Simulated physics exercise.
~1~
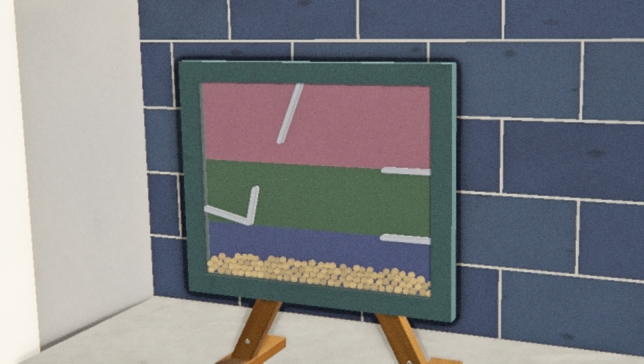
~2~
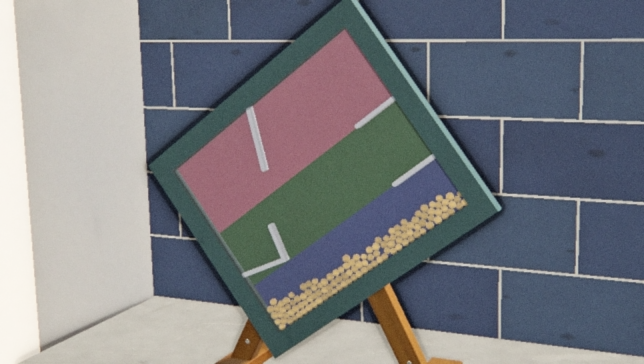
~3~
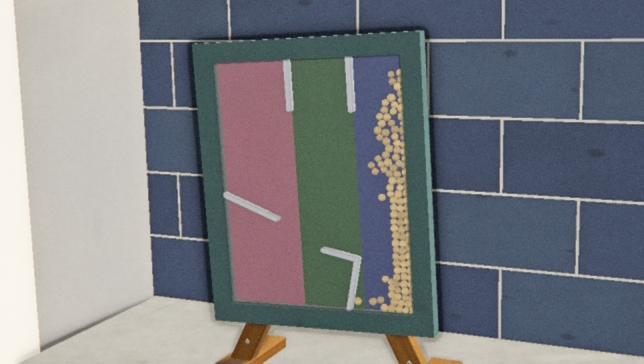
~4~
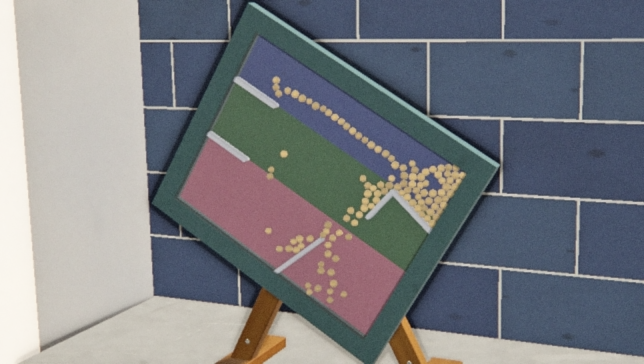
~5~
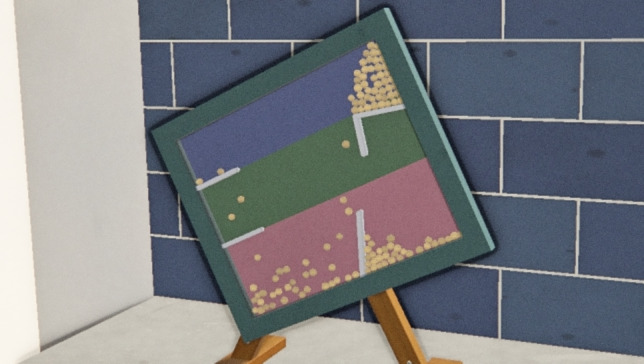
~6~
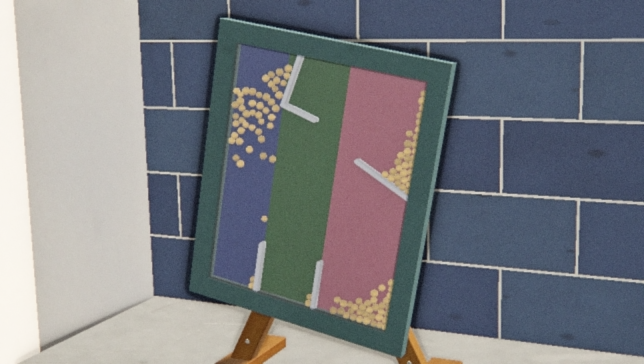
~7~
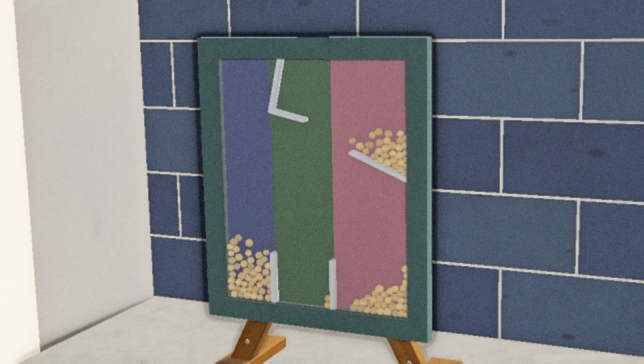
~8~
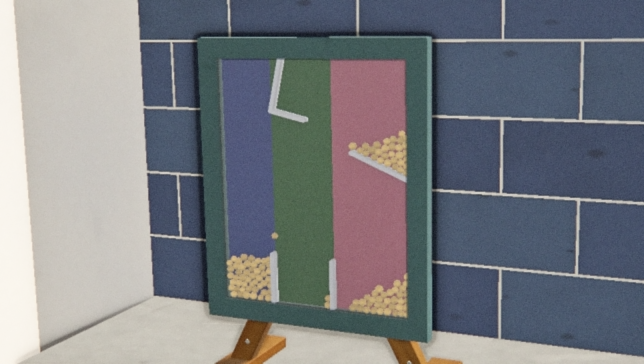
Small tan chickpeas lie in an even layer along the blue strip at the bottom of a flat, teal-framed box, below green and pink strips, before a blue brick wall. The box swings anticlockwise, and they bank up along the blue side as it stands on end. Turning further, it lifts the blue strip to the top, and many spill across green into pink while others stay caught in a corner by a bent white bar. Swinging on, it drops that cluster down the blue strip. The box stops upright on end, with chickpeas heaped at the bottom of blue and split in pink between a slanted ledge and the floor, leaving green practically empty.
